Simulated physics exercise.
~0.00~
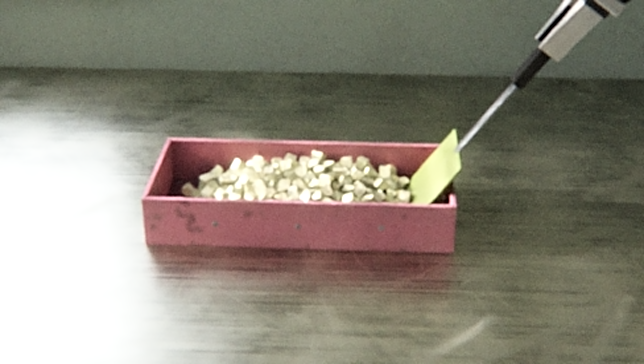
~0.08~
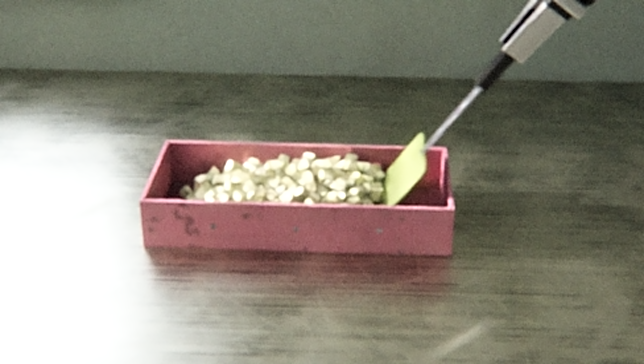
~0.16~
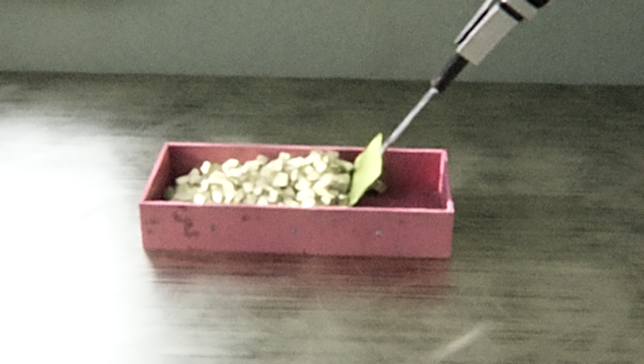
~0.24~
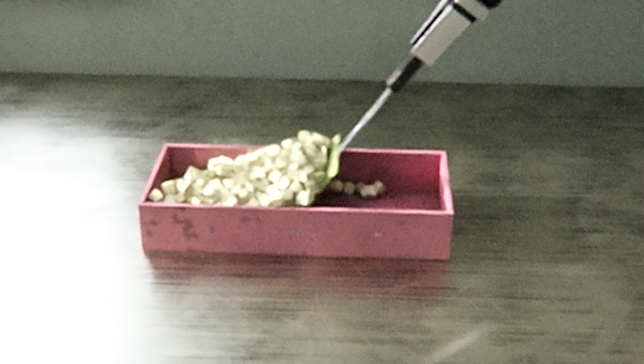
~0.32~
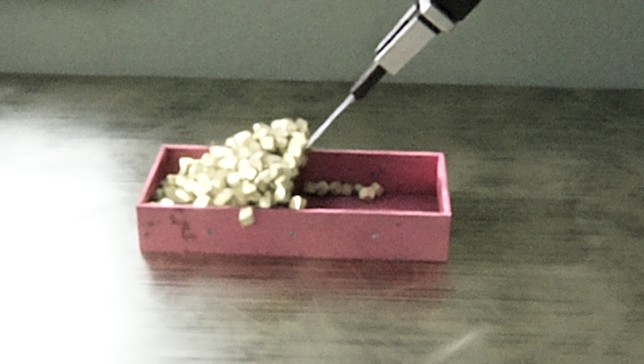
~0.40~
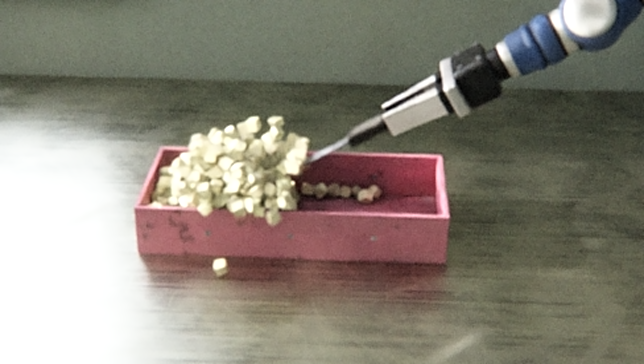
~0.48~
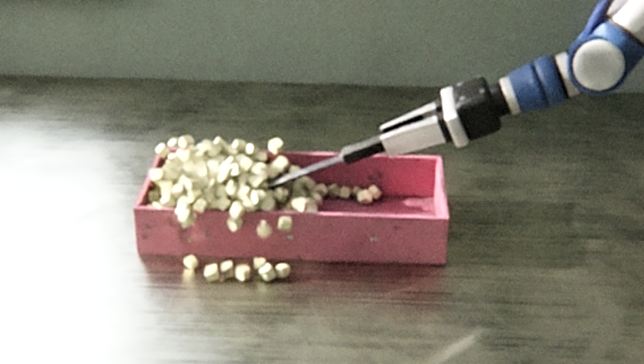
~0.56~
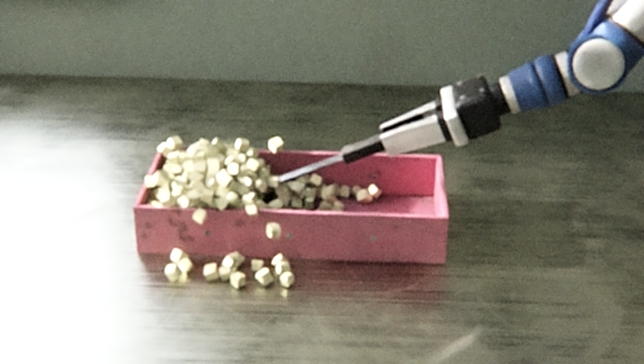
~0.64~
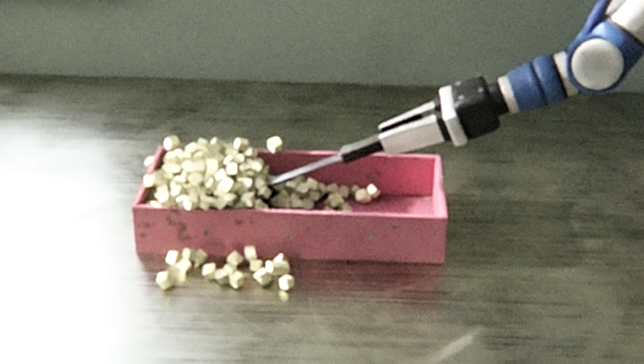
A robot arm's spatula pushes pale cubes leftward into a heap, spilling some over the tray's front.
